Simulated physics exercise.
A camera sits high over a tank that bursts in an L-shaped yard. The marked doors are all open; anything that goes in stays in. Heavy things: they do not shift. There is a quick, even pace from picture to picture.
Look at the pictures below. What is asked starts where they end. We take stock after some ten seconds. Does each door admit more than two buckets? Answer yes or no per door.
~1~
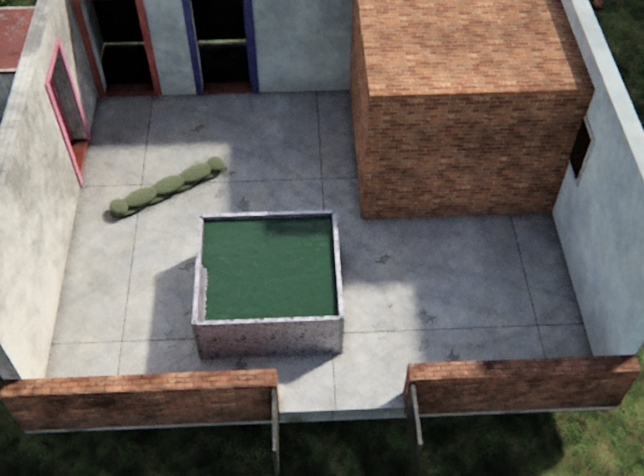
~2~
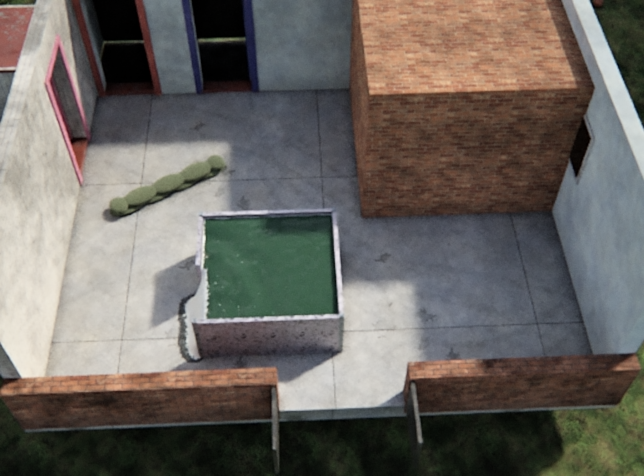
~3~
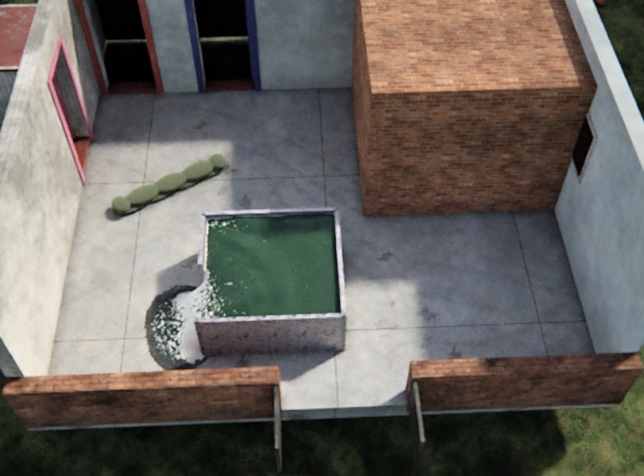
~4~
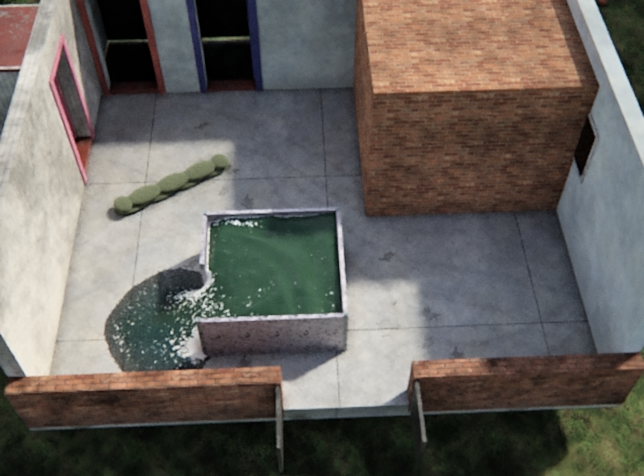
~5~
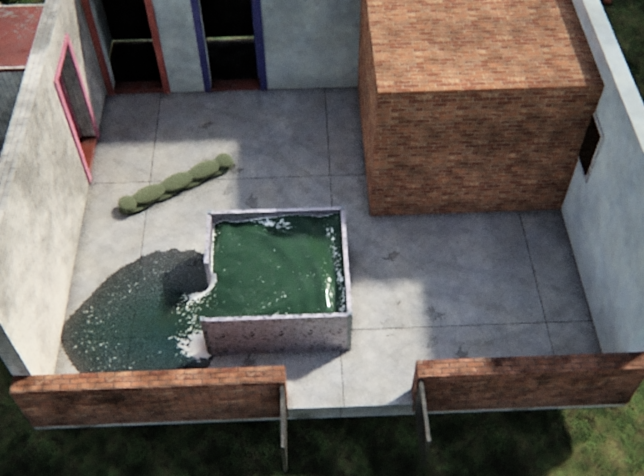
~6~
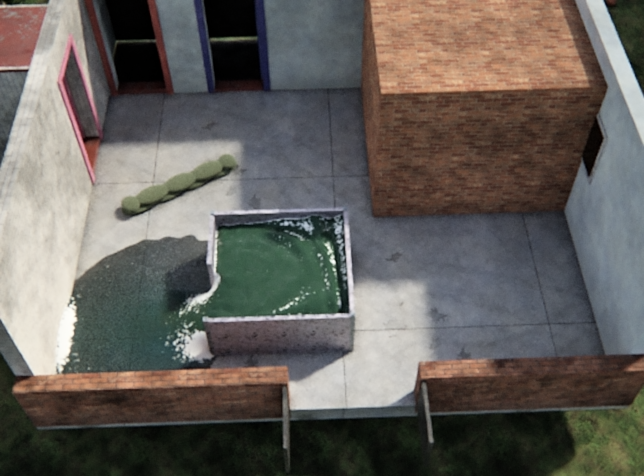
Answers: The red door: Yes; the blue door: No; the pink door: No.
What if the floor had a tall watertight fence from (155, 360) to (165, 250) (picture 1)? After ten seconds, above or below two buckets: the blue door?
Blue: Over the threshold.
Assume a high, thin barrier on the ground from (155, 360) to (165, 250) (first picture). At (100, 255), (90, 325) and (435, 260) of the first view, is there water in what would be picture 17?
Reading them off in sequence: Swamped, swamped, spared.
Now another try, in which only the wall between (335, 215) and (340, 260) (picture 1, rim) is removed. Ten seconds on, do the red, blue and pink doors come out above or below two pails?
One by one: Red door ends up below; blue door ends up below; pink door ends up below.
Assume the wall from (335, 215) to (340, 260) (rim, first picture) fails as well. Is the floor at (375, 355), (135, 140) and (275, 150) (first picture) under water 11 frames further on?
So that's left bare for the first, left bare for the second and left bare for the third.
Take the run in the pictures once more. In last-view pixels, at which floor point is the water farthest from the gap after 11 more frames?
The front's farthest point is close to (105, 123).
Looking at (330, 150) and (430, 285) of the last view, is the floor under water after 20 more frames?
Untouched, then untouched.
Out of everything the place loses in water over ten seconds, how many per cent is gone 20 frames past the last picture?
My reading is about 10 per cent.
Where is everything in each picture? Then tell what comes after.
Still water in the open tank at (268, 267), in the first frame.
Water pours out at (203, 316) and has run to (193, 299), in the second frame.
The front is at (154, 309), out from the gap at (206, 316), in the third frame.
Water pours out at (208, 316) and has run to (114, 318), in the fourth frame.
Water pours out at (212, 316) and has run to (69, 340), in the fifth frame.
The front is at a hidden place, out from the gap at (215, 316), in the sixth frame.
A moment on, water covers 15 % of the floor; the red door not reached, the blue door not reached, the pink door not reached.
Next, water covers 25 % of the floor; the red door not reached, the blue door not reached, the pink door wet at the sill, nothing in.
Then, water covers 45 % of the floor; the red door over two buckets in, the blue door wet at the sill, nothing in, the pink door under two buckets in.
Later, water covers 80 % of the floor; the red door far over two buckets in, the blue door under two buckets in, the pink door under two buckets in.
In the end, water covers 95 % of the floor; the red door far over two buckets in, the blue door under two buckets in, the pink door under two buckets in.
